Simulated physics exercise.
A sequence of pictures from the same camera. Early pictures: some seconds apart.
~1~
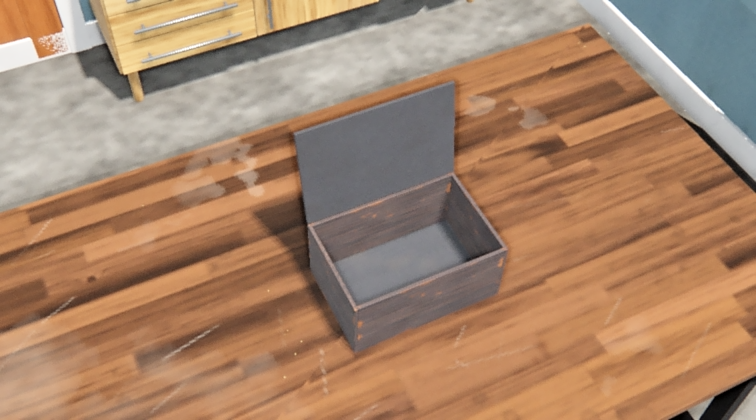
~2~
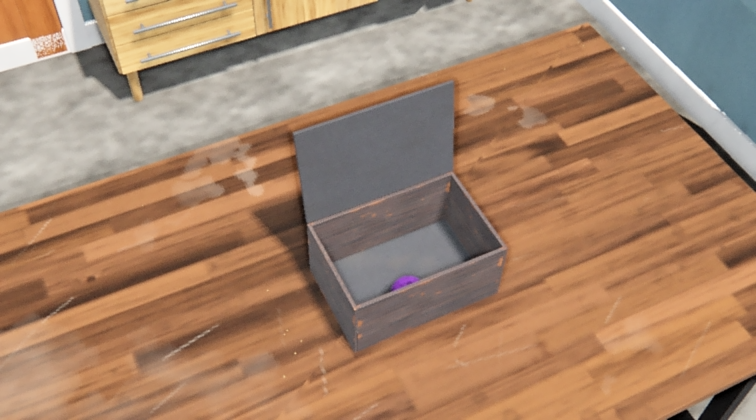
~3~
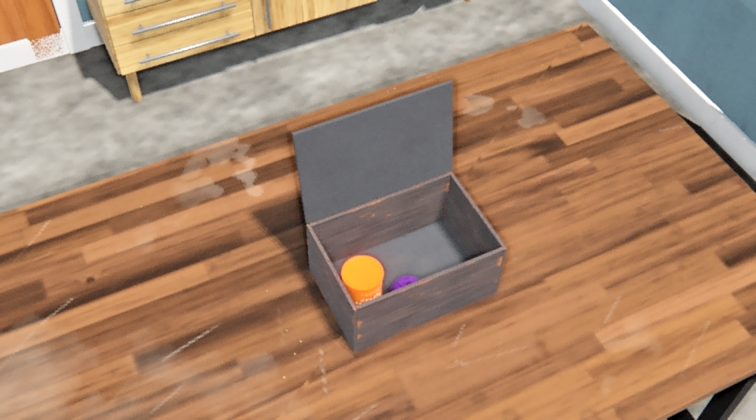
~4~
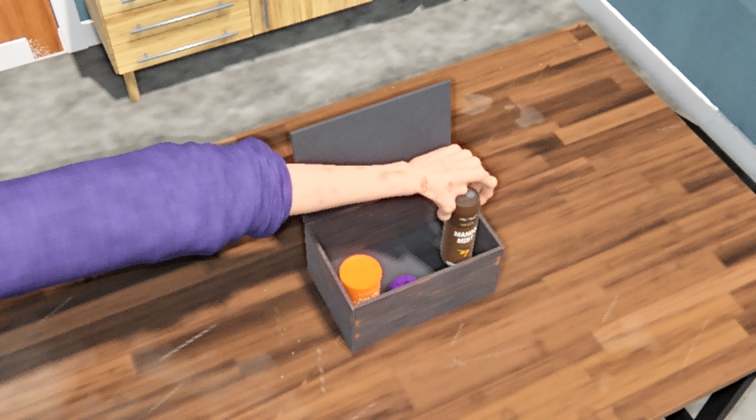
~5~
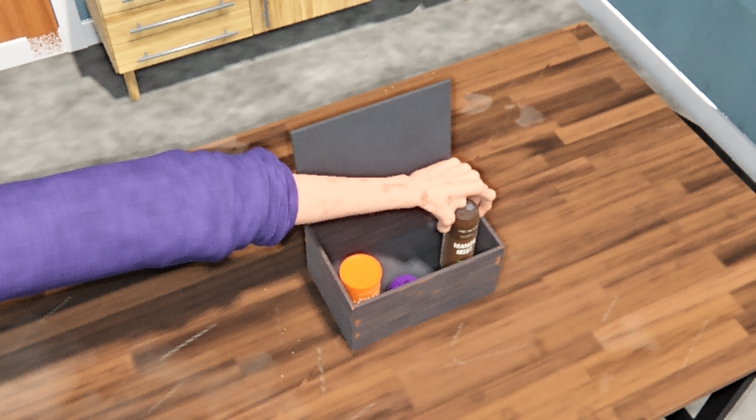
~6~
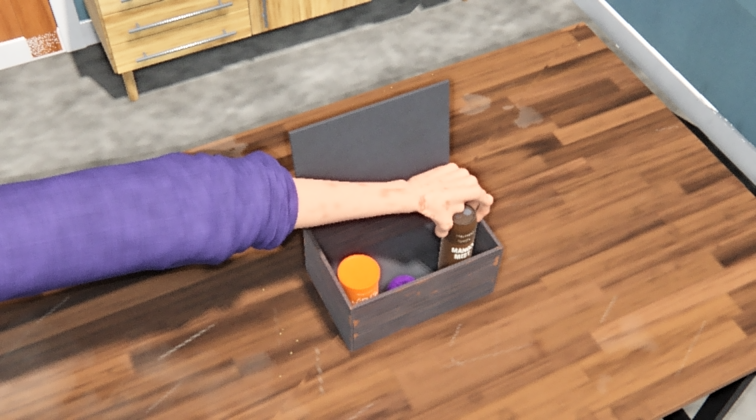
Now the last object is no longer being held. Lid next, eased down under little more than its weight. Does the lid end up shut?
No.
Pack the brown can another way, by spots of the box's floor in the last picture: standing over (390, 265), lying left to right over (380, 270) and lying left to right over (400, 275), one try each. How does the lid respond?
So, first it won't go down, then it goes down fine, and finally it goes down fine.
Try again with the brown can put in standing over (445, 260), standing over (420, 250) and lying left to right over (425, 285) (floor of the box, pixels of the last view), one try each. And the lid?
First, it stays ajar; second, it stays ajar; third, it closes.
Then, 1.30 s past the last view, lid 78° above the rim.
Then, 1.70 s past the last view, lid 41° above the rim.
Then, 3.60 s past the last view, lid 24° above the rim.
Finally, lid 24° above the rim; all 3 still in place. Final places as the last picture's camera would see them, brown can near (457, 243).
